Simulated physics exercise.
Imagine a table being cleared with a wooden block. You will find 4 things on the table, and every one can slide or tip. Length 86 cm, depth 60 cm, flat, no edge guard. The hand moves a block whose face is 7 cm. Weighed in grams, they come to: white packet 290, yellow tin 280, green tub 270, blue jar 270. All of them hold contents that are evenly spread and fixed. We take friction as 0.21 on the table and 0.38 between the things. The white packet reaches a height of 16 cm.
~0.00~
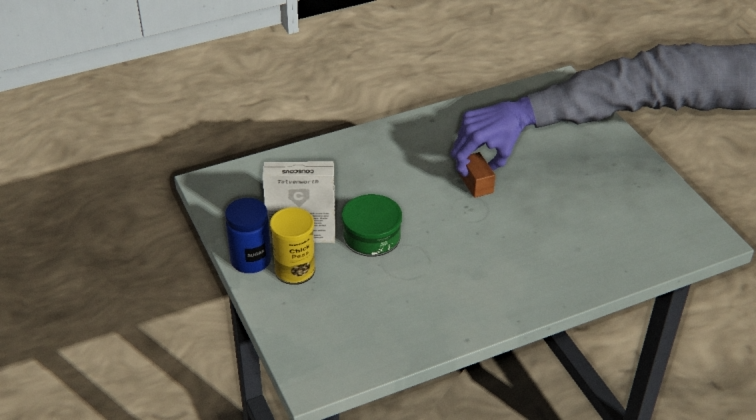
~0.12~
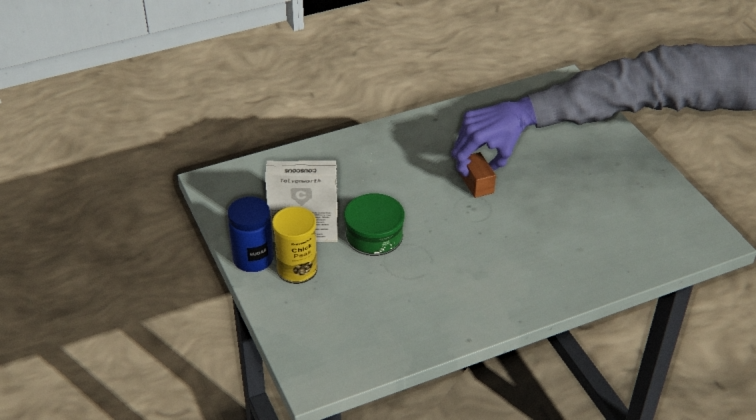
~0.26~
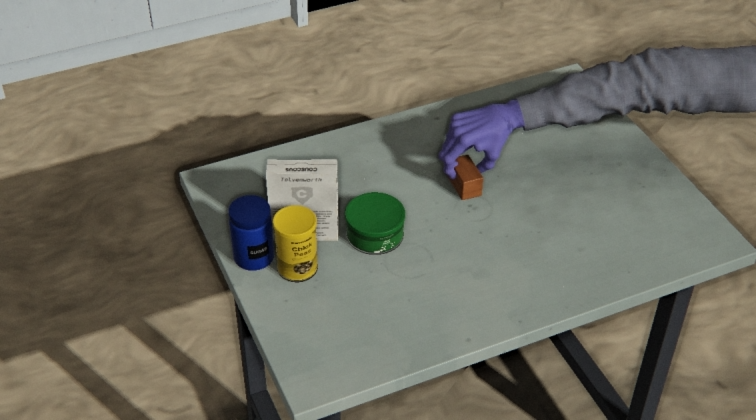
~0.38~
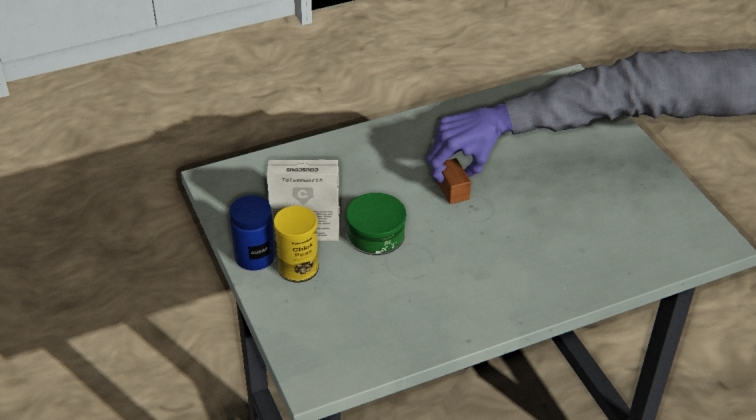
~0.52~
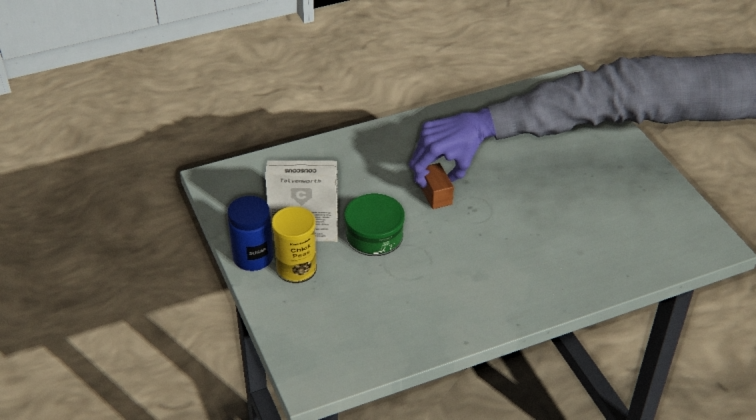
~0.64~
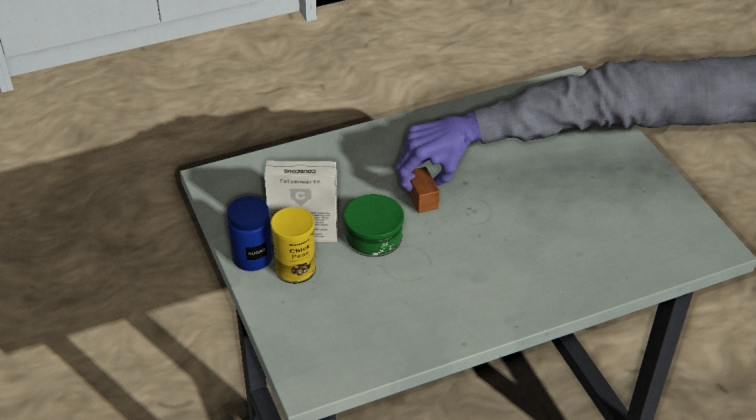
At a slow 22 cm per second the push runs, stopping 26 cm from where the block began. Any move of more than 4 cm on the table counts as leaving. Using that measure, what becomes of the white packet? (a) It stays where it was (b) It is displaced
It stays where it was.
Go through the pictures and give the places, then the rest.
In the first frame, block slid 0 cm; white packet (300, 203); yellow tin (294, 247).
In the second frame, block slid 0 cm; blue jar (251, 235); yellow tin (296, 246).
In the third frame, block slid 3 cm; green tub (375, 224); blue jar (252, 233).
In the fourth frame, block slid 6 cm; yellow tin (297, 245); green tub (376, 224).
In the fifth frame, block slid 9 cm; blue jar (251, 234); yellow tin (295, 245).
In the sixth frame, block slid 12 cm; white packet (302, 202); green tub (374, 226).
After 0.84 s, block slid 16 cm.
After 1.04 s, block slid 20 cm; green tub slid 3 cm.
After 1.24 s, block slid 25 cm; green tub slid 4 cm.
At rest (1.7 s), not toppled but over 4 cm from the start, green tub; the other 3 in place, give or take 4 cm. Seen from the same camera at the end, white packet near (296, 203).
